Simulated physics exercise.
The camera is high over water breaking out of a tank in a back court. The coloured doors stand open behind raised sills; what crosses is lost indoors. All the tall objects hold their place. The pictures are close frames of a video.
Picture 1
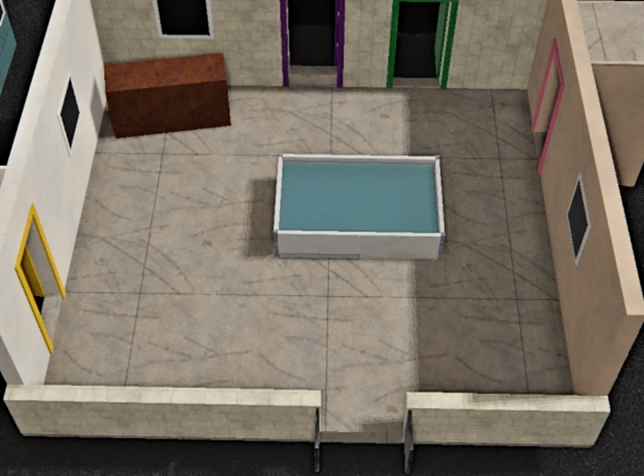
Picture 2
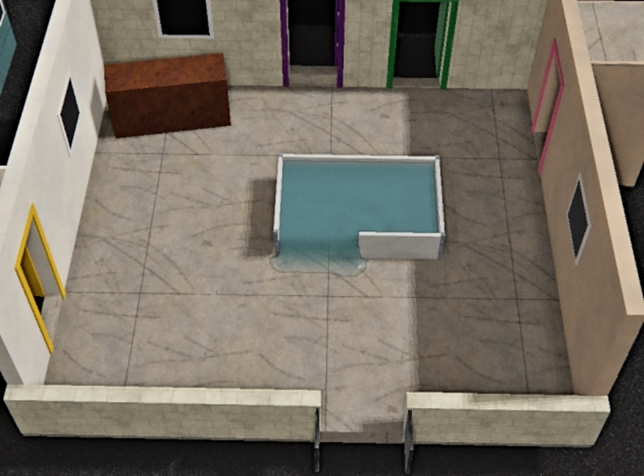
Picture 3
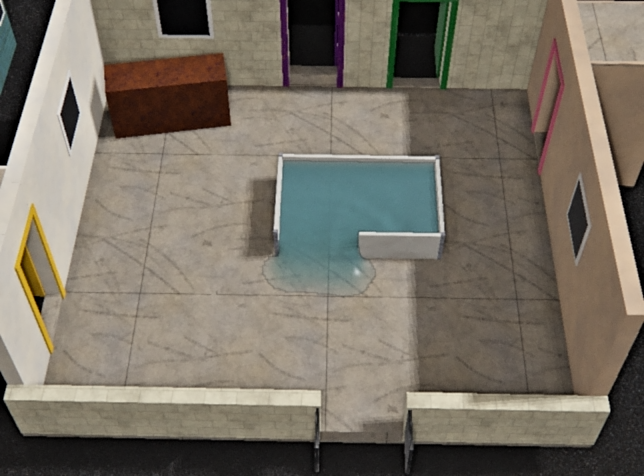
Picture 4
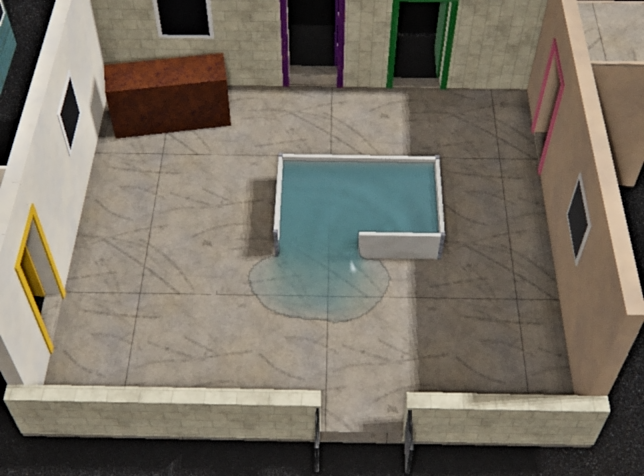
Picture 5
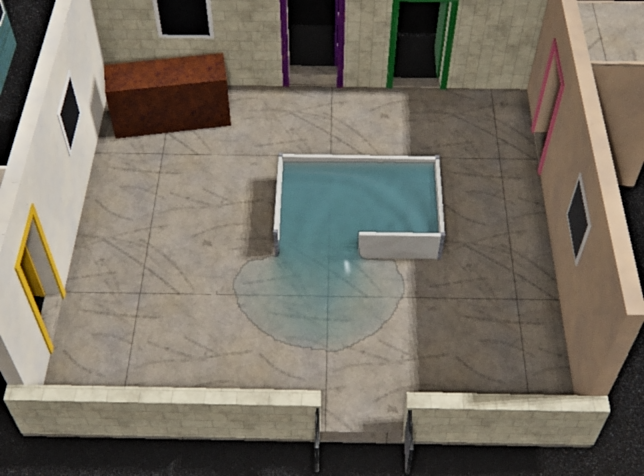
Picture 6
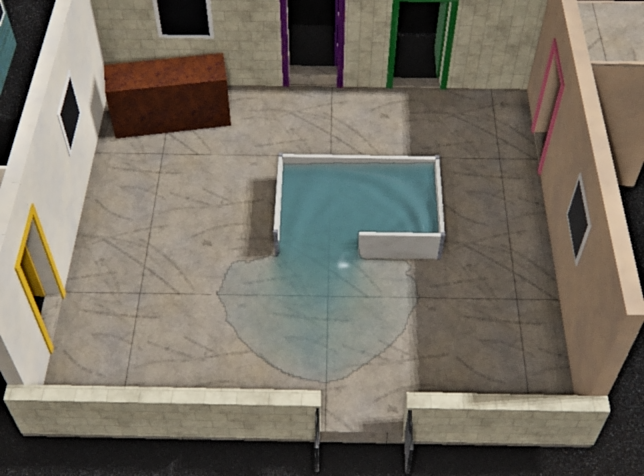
At first, a white-walled tank of still blue water stands whole in a walled court with coloured doorways and a reddish-brown block. Then the left part of its front side is open and water pours through the gap, spreading across the stone floor in a widening, rounded pool toward the low front wall.
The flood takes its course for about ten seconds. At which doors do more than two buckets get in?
The purple door holds within the limit; the yellow door holds within the limit; the pink door holds within the limit; the green door holds within the limit.
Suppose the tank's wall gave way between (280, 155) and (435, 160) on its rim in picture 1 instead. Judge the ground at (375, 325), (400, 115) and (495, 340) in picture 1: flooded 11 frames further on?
In that order: Clear, flooded, free of water.
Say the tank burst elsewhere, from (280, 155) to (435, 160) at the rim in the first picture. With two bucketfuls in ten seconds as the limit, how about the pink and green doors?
In short: Pink door goes over; green door is over.
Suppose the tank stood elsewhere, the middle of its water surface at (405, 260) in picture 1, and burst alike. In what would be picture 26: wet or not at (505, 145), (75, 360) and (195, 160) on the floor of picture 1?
As listed: No water, covered, not flooded.
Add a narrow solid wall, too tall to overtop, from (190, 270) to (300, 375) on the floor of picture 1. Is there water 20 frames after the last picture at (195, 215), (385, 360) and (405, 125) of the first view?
As listed: Covered, covered, no water.
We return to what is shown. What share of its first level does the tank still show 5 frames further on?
Some 68 per cent.
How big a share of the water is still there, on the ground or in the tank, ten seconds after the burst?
Some 72 per cent.
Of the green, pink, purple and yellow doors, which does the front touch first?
The one in yellow.
A moment on, water covers 20 % of the floor; the purple door not reached, the yellow door not reached, the pink door not reached, the green door not reached.
Next, water covers 25 % of the floor; the purple door not reached, the yellow door not reached, the pink door not reached, the green door not reached.
Then, water covers 30 % of the floor; the purple door not reached, the yellow door wet at the sill, nothing in, the pink door not reached, the green door not reached.
Later, water covers 50 % of the floor; the purple door not reached, the yellow door under two buckets in, the pink door not reached, the green door not reached.
In the end, water covers 75 % of the floor; the purple door wet at the sill, nothing in, the yellow door under two buckets in, the pink door not reached, the green door not reached.
